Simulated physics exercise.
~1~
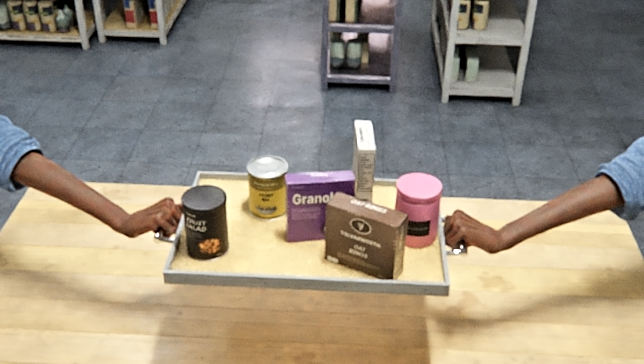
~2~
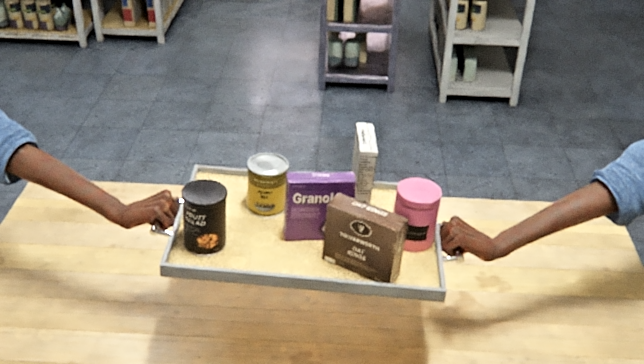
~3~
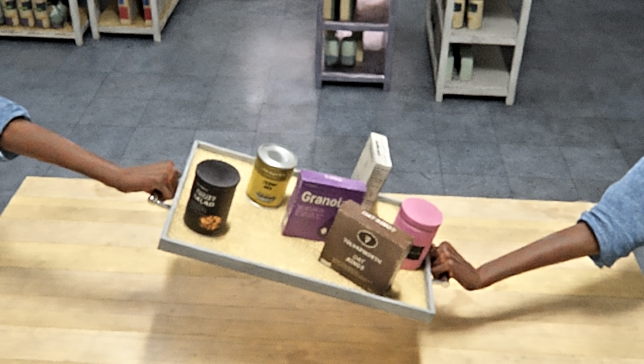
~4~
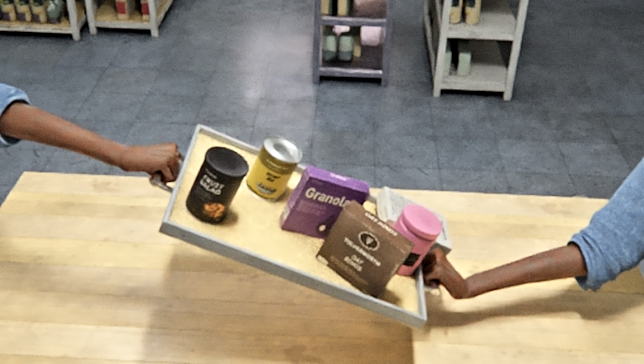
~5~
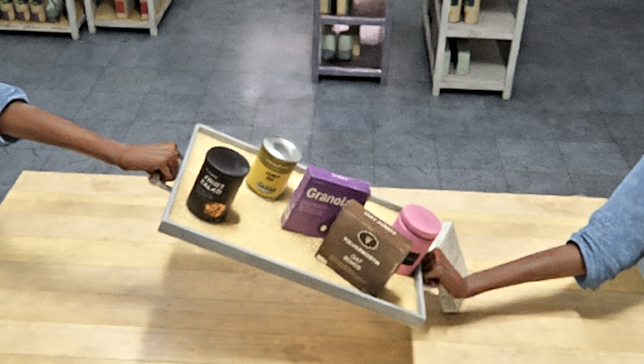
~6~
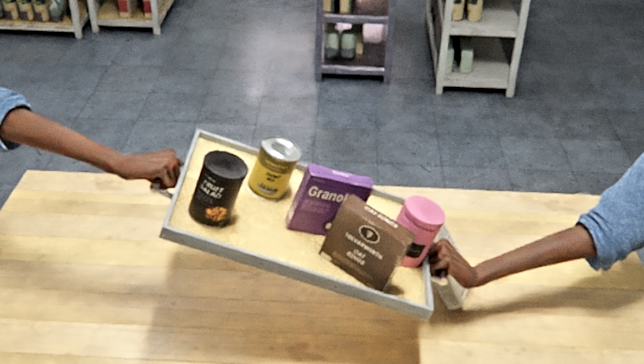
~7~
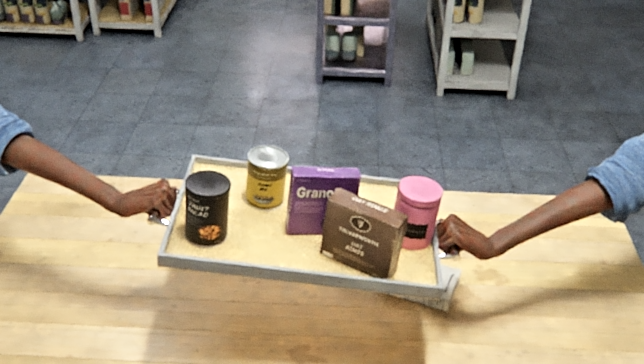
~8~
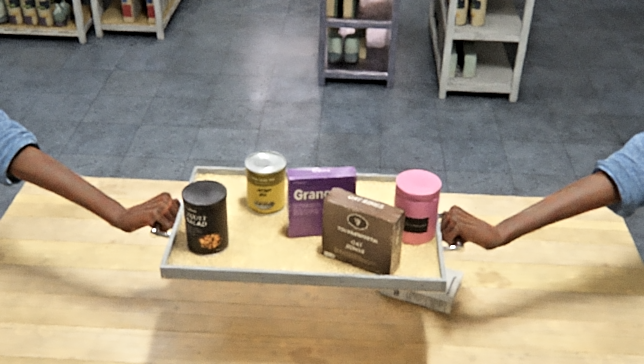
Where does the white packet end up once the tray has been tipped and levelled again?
It goes over the right side of the tray and ends up lying on the table, partly hidden beneath the tray's right corner.
Two hands, reaching in from the left and right, hold a pale-rimmed tray over a wooden table, seen from above and in front, with shelves standing on a grey floor behind. On the tray are a black tin at left, a yellow tin, a purple granola packet, a brown packet in front, a slim white packet behind and a pink jar at right. The tray tips steeply down to the right, and the white packet topples and drops over the right side. The hands then level the tray, leaving the white packet lying on the table beneath its right corner and the other five items upright aboard.
